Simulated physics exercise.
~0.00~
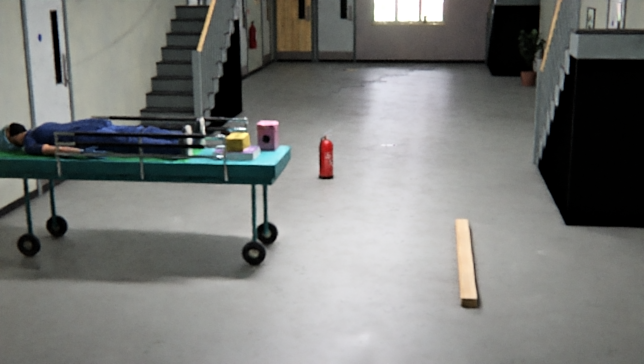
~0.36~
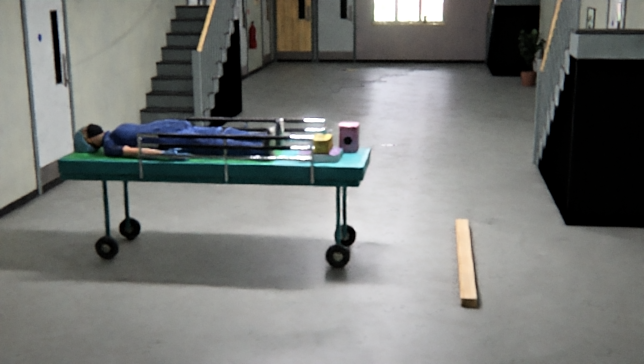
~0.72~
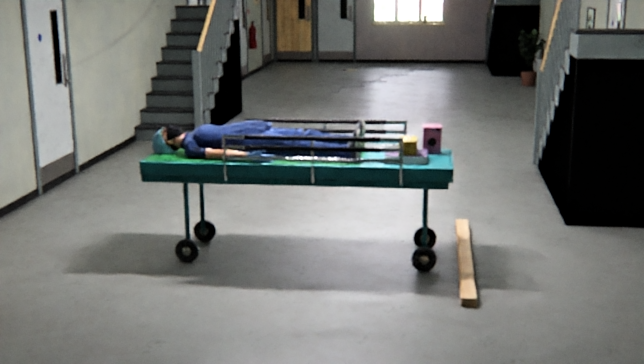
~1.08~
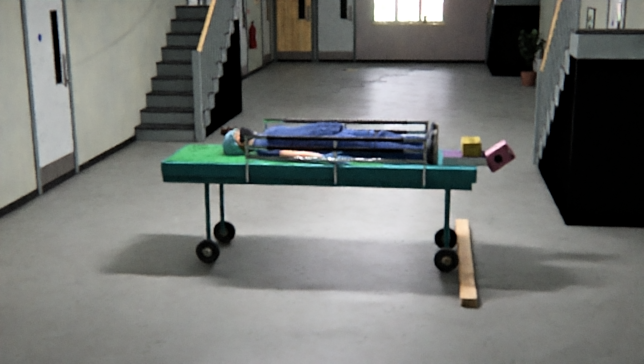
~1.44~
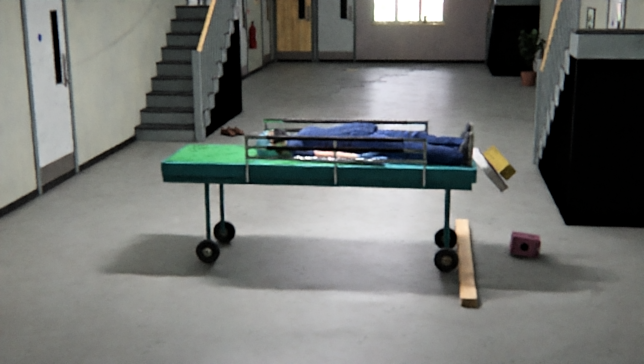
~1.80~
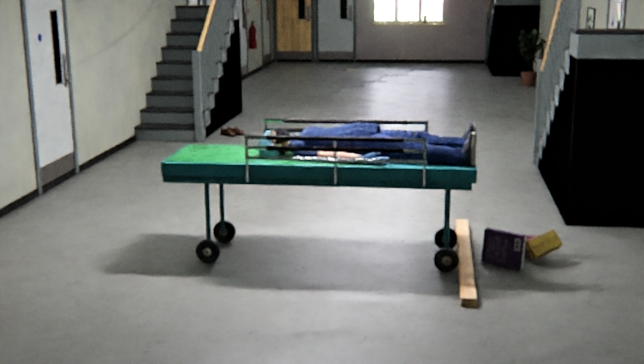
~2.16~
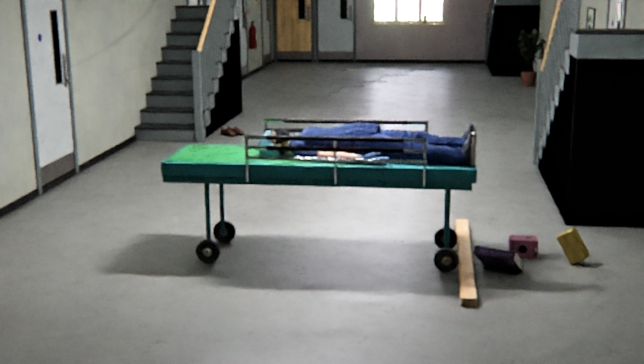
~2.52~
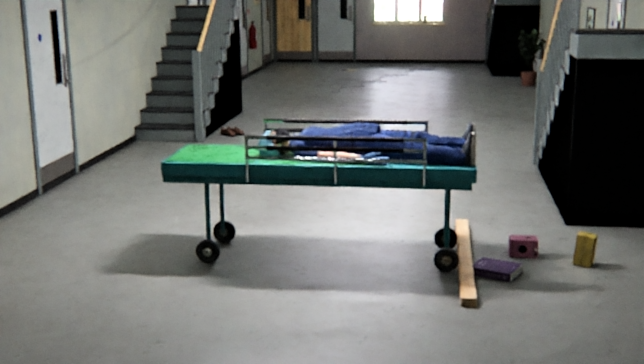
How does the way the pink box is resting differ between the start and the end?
At the start the pink box stands upright on the trolley, and at the end it lies on its side on the floor.
